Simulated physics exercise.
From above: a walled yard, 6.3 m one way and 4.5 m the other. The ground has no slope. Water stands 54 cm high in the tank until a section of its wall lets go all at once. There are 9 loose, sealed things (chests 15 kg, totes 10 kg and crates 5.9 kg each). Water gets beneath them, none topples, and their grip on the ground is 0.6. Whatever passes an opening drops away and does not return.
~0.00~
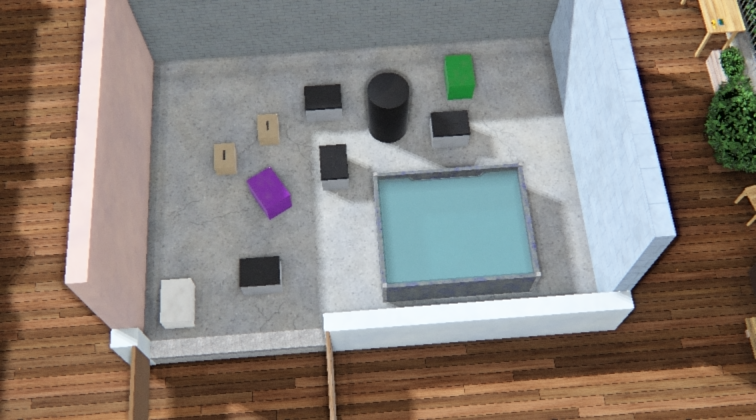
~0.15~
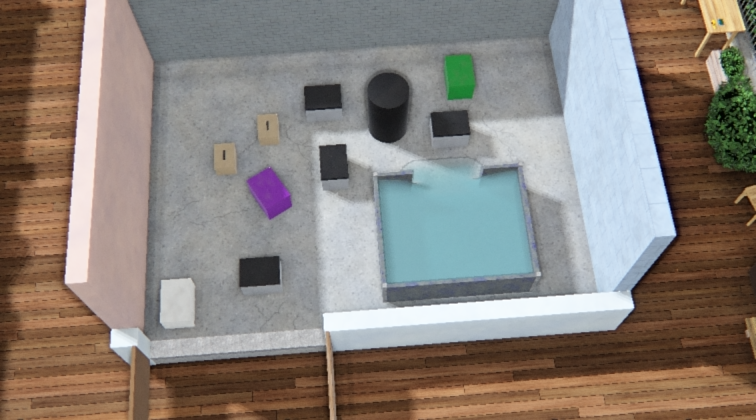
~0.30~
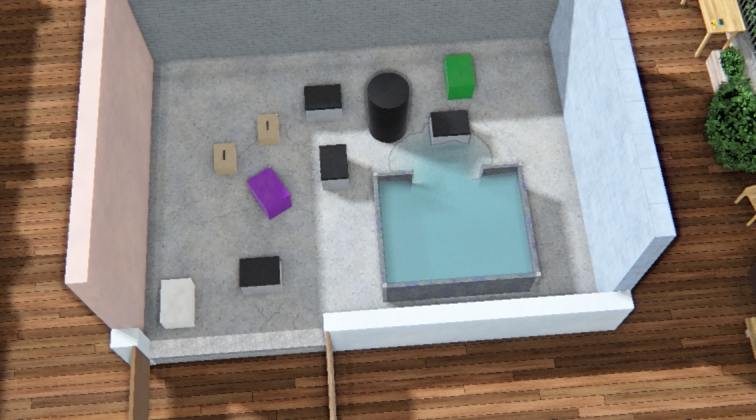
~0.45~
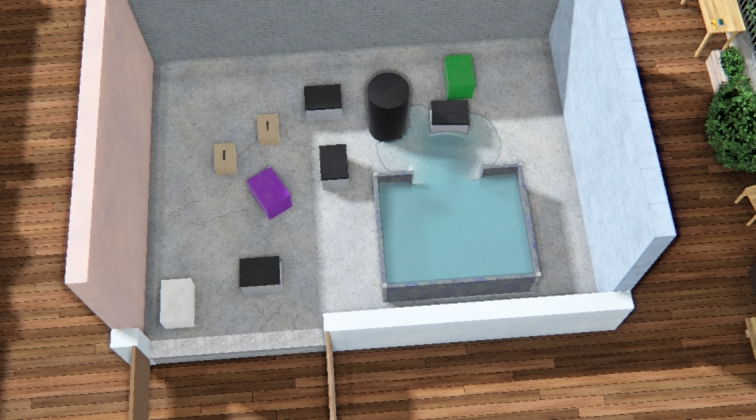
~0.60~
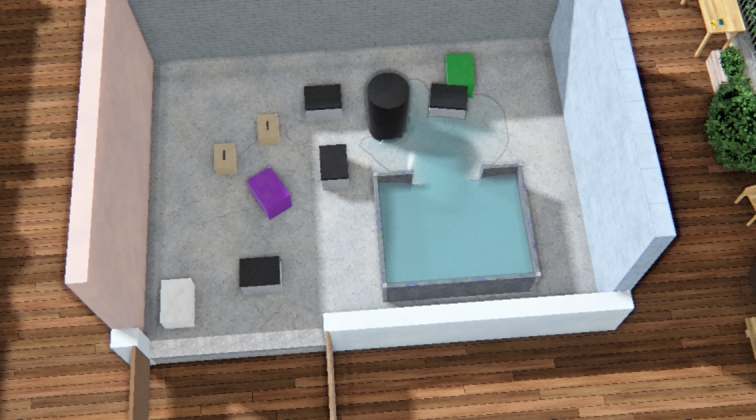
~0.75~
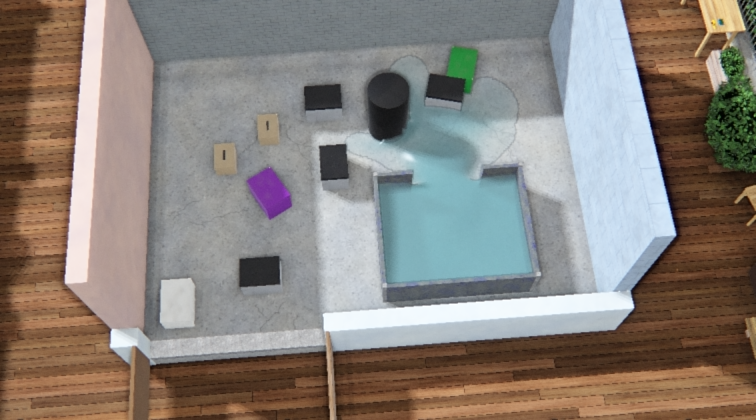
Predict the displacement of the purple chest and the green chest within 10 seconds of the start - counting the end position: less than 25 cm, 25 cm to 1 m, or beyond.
Purple chest holds its place, green chest gets carried off.
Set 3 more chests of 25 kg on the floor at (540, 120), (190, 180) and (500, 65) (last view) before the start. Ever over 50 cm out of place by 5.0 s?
In that order: More, short of it, past it.
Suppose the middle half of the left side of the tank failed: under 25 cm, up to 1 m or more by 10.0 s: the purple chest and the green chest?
Then the purple chest gets carried off, the green chest stays put.
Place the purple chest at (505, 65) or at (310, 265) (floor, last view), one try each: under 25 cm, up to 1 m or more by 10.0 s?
In that order: It gets carried off; it barely shifts.
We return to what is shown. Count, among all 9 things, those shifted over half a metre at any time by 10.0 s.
I count 3.
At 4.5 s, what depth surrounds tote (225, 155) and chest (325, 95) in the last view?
About 1 and 5 cm.
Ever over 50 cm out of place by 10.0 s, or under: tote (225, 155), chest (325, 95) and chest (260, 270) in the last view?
In turn: Less, under, less.
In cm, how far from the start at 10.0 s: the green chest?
Roughly 350 cm.
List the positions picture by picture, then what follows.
The first picture shows the purple chest at (268, 188) rests on the ground; the green chest at (460, 70), on the bottom; 3.3 m2 under water; 0 of 9 have shifted.
The second picture shows the purple chest at (268, 188) rests on the ground; the green chest at (460, 70), on the bottom; 3.8 m2 under water; 0 of 9 have shifted.
The third picture shows the purple chest at (268, 188), on the bottom; the green chest at (460, 70) rests on the ground; water covers 4.4 m2; 0 of 9 have shifted.
The fourth picture shows the purple chest at (268, 188), on the bottom; the green chest at (460, 70) rests on the ground; 5.0 m2 under water; 1 of 9 have shifted.
The fifth picture shows the purple chest at (268, 188), on the bottom; the green chest at (461, 69) rests on the ground; 5.6 m2 under water; 1 of 9 have shifted.
The sixth picture shows the purple chest at (268, 188) rests on the ground; the green chest at (462, 63) rests on the ground, 14 cm from its start; water covers 6.5 m2; 2 of 9 have shifted.
After 2.0 s the purple chest is near (268, 188), 0.0 m from its start, aground; the green chest is near (485, 36), 0.7 m from its start, afloat; 0 of 9 are out; 2 afloat.
After 4.5 s the purple chest is near (268, 188), 0.0 m from its start, aground; the green chest is near (539, 167), 2.0 m from its start, afloat; 0 of 9 are out; 1 afloat.
After 7.0 s the purple chest is near (268, 188), 0.0 m from its start, aground; the green chest is near (572, 276), 3.6 m from its start, afloat; 0 of 9 are out; 1 afloat.
After 10.0 s the purple chest is near (268, 188), 0.0 m from its start, aground; the green chest is near (559, 283), 3.6 m from its start, afloat; 1 of 9 are out; 1 afloat.
